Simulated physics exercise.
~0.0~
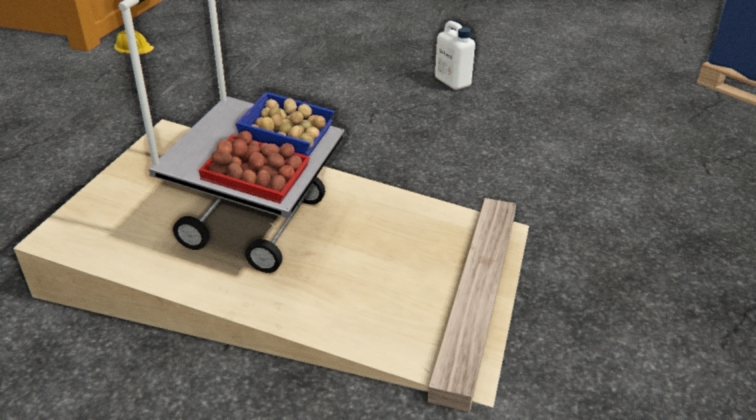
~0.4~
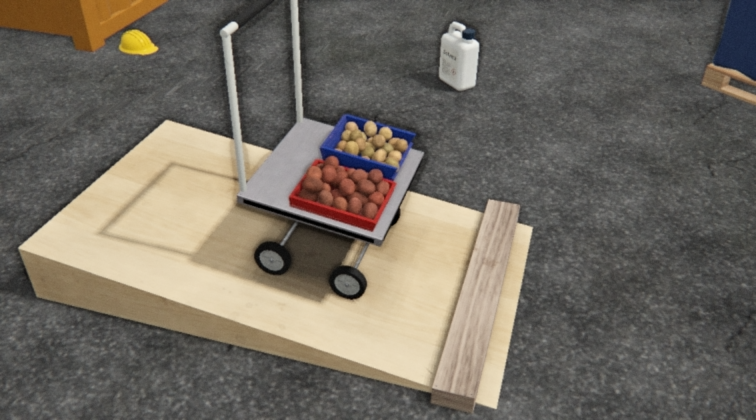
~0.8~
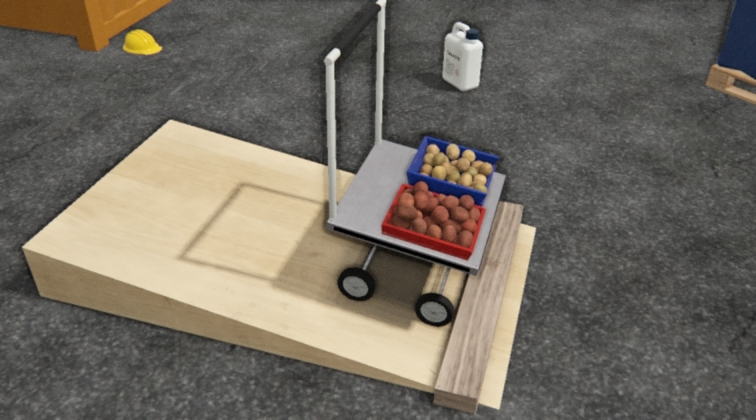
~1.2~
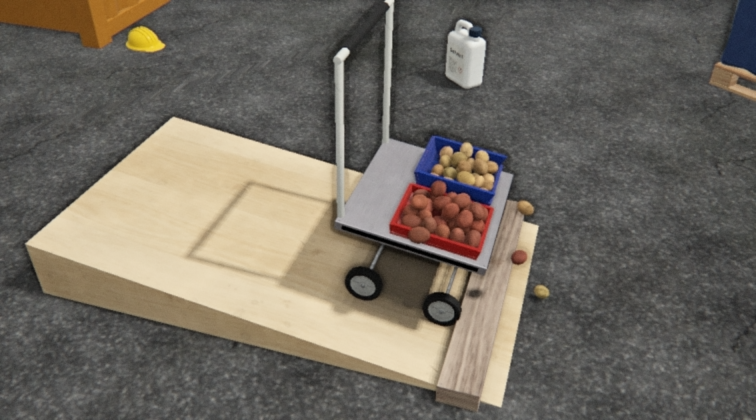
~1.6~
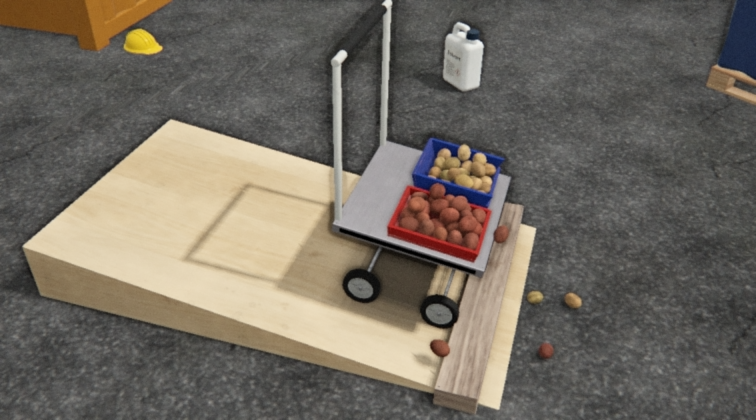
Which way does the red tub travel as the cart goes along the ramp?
The red tub travels to the right, carried down the slope on the cart toward the plank.
